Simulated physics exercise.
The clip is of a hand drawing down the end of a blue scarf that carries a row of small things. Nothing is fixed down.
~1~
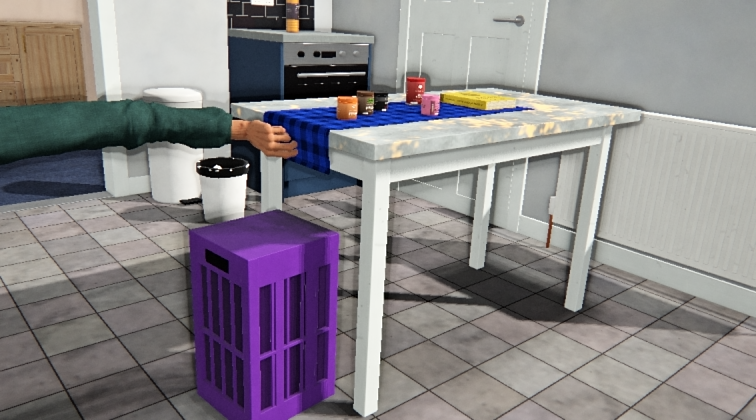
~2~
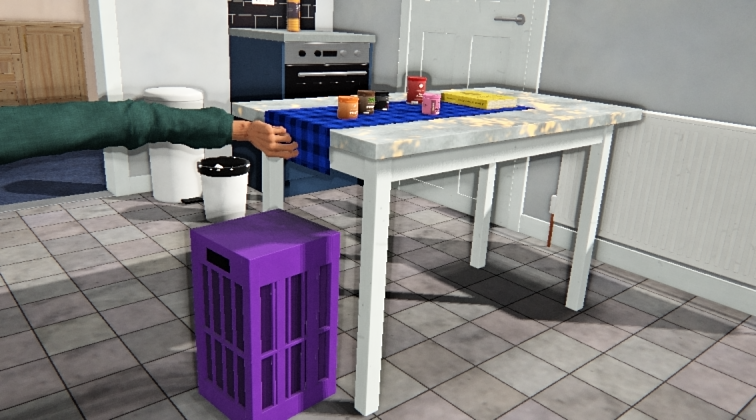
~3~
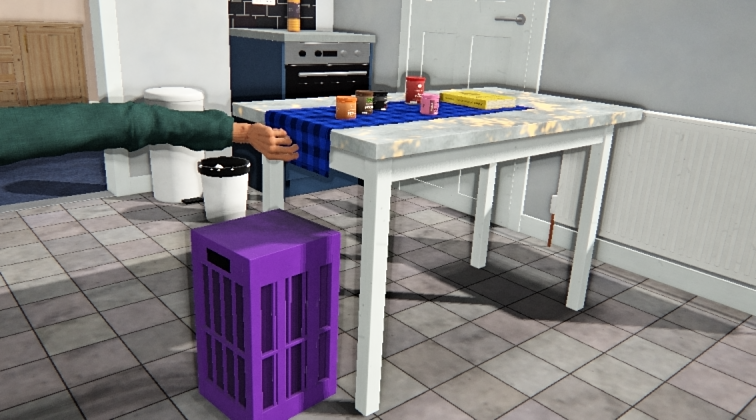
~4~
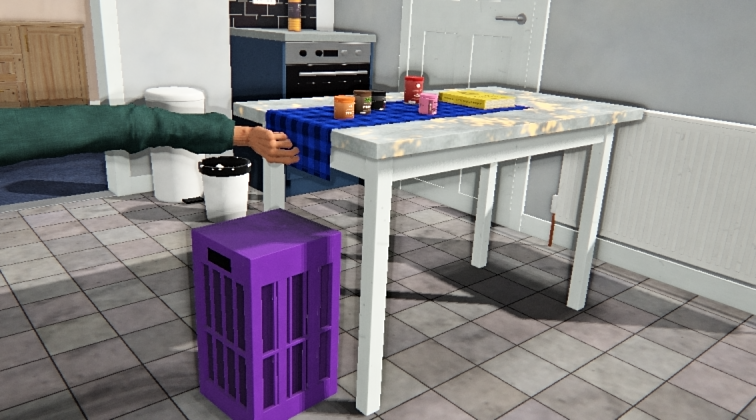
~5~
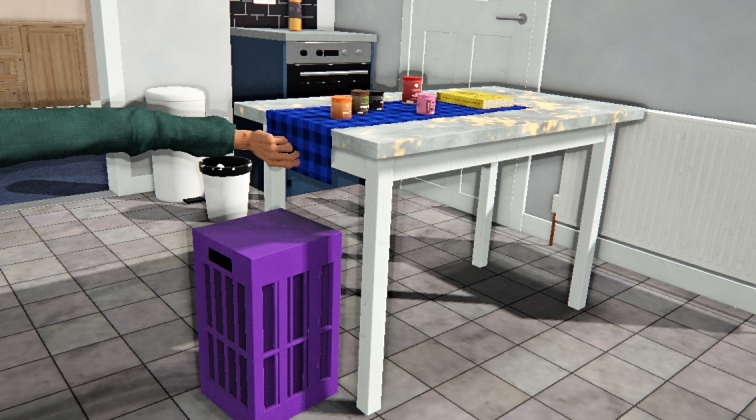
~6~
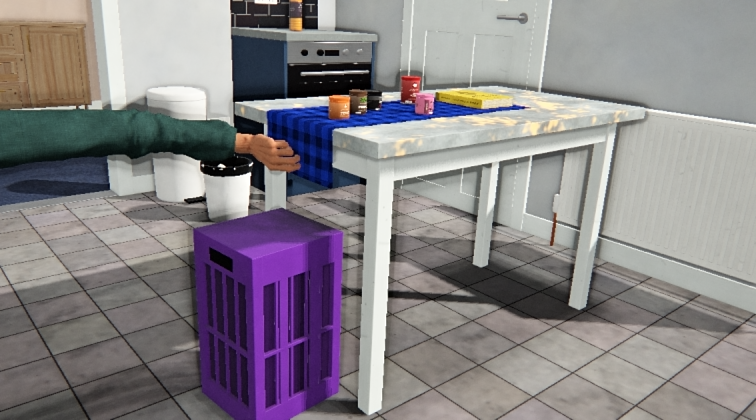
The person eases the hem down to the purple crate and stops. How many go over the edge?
The table loses one.
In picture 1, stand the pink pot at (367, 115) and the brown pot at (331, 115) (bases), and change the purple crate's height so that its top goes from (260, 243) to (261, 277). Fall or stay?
The pink pot falls; the brown pot comes down.
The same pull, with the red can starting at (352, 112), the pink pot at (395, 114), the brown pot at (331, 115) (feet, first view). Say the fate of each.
The red can keeps its place on top; the pink pot holds on; the brown pot comes down.
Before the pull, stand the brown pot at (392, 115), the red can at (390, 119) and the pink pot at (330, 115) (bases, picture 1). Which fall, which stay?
The brown pot keeps its place on top; the red can stays on; the pink pot falls.
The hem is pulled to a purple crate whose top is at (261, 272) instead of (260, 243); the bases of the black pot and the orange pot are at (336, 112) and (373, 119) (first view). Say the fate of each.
The black pot goes over; the orange pot falls.
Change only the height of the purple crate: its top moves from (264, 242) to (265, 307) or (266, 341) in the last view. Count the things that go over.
Then 3 and 4.
Soon after, hem on the crate; orange pot gone.
In the end, hem on the crate; orange pot gone. The count of fallen things is one.
